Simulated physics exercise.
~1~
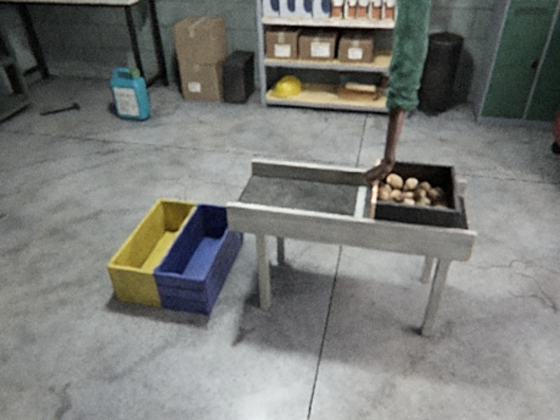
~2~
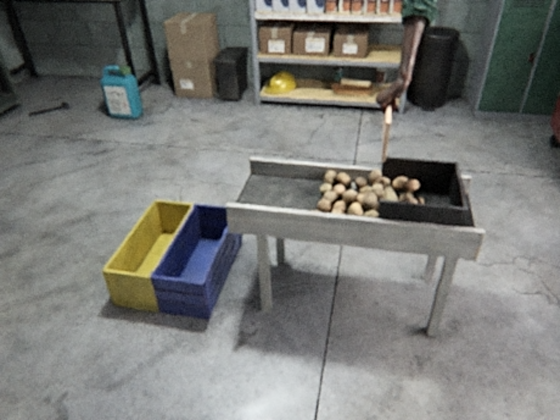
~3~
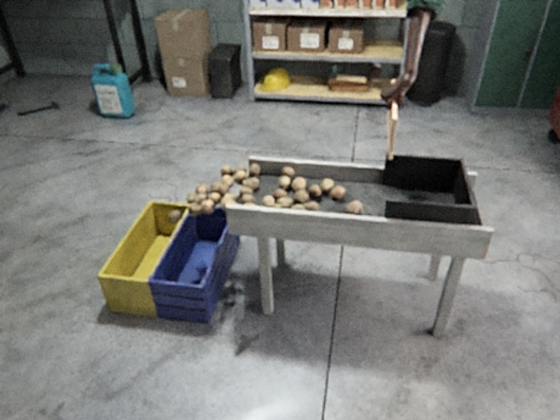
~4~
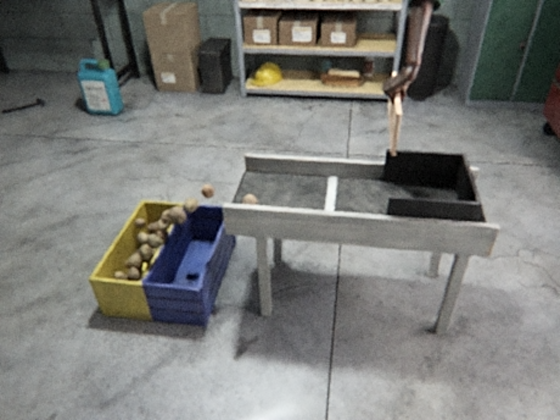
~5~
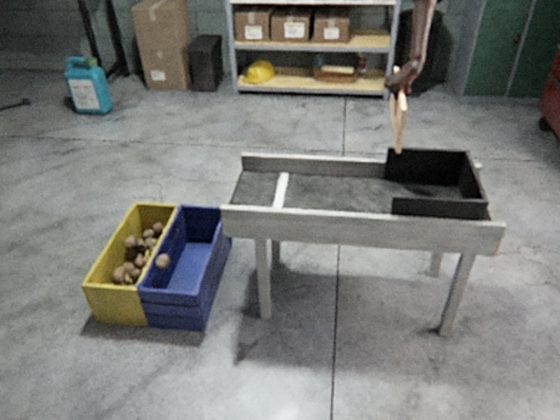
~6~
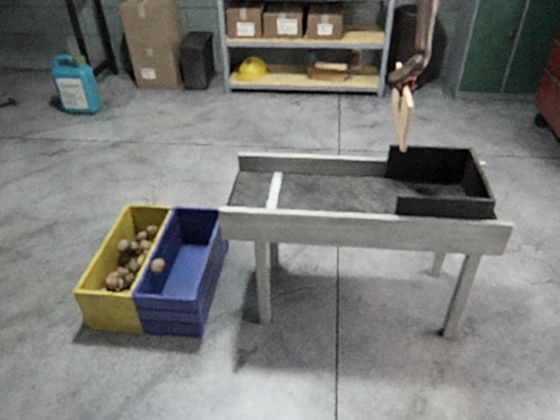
A hand lifting a gate on a black pen, brown lumps riding the belt left and dropping mostly into the yellow tub.
